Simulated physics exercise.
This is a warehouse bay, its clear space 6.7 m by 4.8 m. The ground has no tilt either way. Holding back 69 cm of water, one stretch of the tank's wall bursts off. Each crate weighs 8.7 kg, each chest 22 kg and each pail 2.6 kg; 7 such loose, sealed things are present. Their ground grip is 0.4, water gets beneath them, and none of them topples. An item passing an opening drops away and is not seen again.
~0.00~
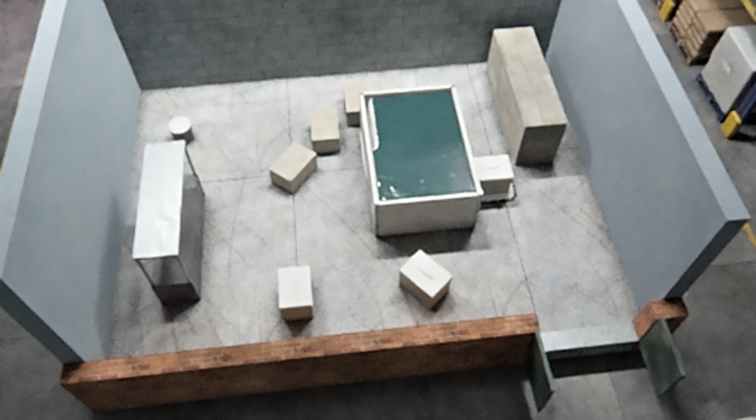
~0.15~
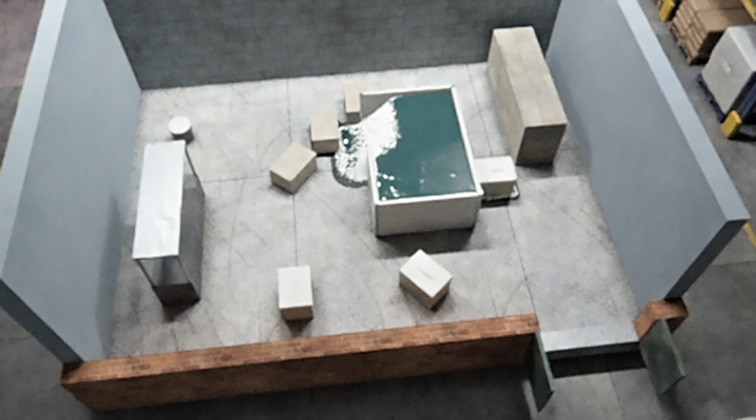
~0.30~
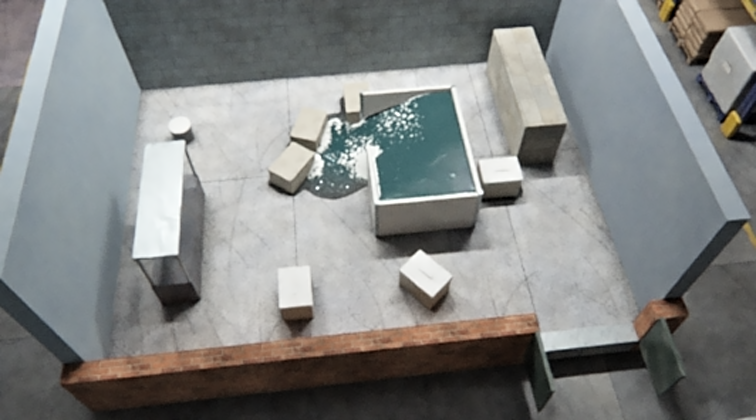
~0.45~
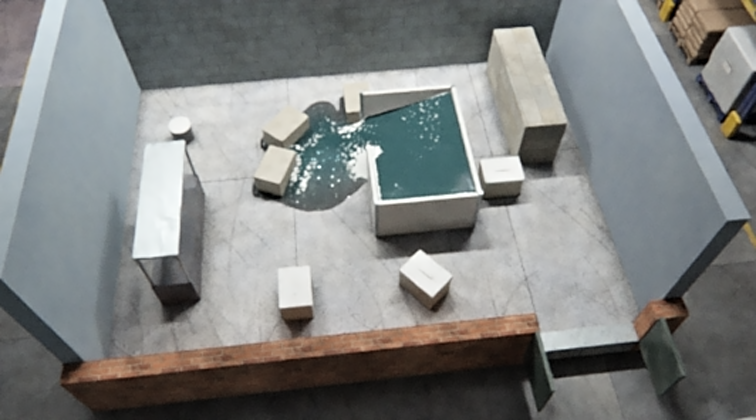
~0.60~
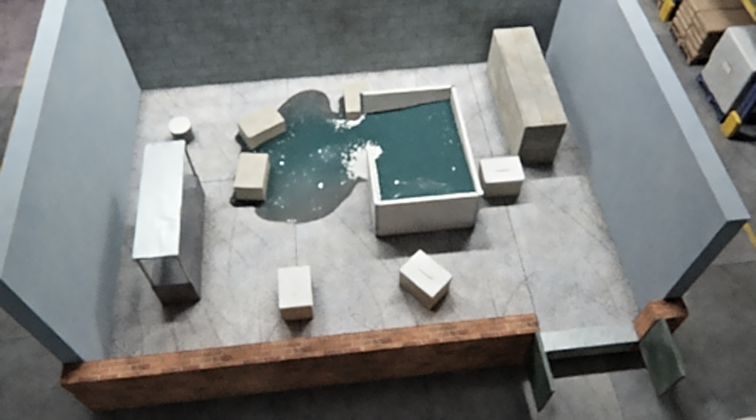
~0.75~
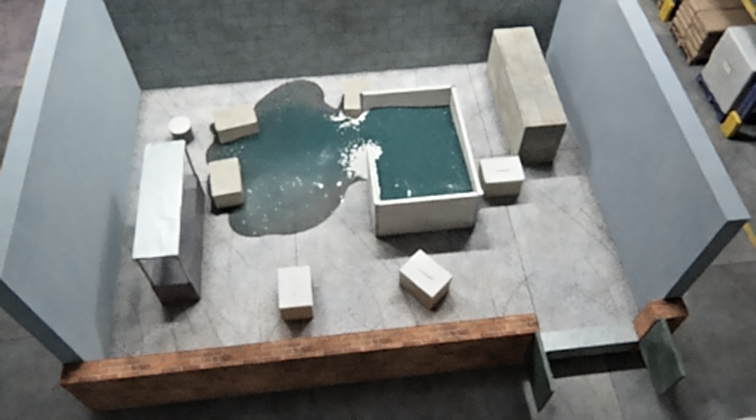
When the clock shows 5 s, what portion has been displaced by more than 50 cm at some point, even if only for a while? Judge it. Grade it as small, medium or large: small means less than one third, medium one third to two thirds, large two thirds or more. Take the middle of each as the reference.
I would call it medium.
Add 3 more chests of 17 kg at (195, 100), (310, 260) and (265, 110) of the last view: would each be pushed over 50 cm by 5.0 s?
In the order asked: Crosses the line, stays inside the line, crosses the line.
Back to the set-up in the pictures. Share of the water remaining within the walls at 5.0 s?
I'd say some 100 percent hasn't gone yet.
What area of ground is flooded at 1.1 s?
I'd estimate close to 10.5 m2.
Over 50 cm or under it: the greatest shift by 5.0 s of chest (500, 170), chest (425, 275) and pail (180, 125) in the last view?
Listed order: Below the mark, below the mark and above the mark.
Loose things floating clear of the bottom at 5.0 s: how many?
Count: 3.
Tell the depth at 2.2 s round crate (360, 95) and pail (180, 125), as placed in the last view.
Around 1 cm and 32 cm.
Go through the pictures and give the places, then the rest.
A crate at (324, 124), on the bottom; a crate at (293, 161) rests on the ground; 2.5 m2 under water; 0 of 7 have shifted, in the first picture.
A crate at (324, 124) rests on the ground; a crate at (293, 161) rests on the ground; water covers 3.0 m2; 1 of 7 have shifted, in the second picture.
A crate at (309, 123) rests on the ground, 23 cm from its start; a crate at (291, 161), on the bottom; water covers 3.5 m2; 2 of 7 have shifted, in the third picture.
A crate at (285, 123), on the bottom, 58 cm from its start; a crate at (275, 164), on the bottom, 26 cm from its start; water covers 4.4 m2; 3 of 7 have shifted, in the fourth picture.
A crate at (260, 121), on the bottom, 96 cm from its start; a crate at (251, 170), on the bottom, 60 cm from its start; 5.7 m2 under water; 3 of 7 have shifted, in the fifth picture.
A crate at (234, 117), on the bottom, 136 cm from its start; a crate at (225, 177), on the bottom, 97 cm from its start; 7.1 m2 under water; 3 of 7 have shifted, in the sixth picture.
After 1.1 s 2 of 7 are over 50 cm from their spots; 1 afloat.
After 2.2 s 3 of 7 are over 50 cm from their spots; 3 afloat.
After 3.5 s 3 of 7 are over 50 cm from their spots; 3 afloat.
After 5.0 s 3 of 7 are over 50 cm from their spots, and 3 have been at some point; 3 afloat.
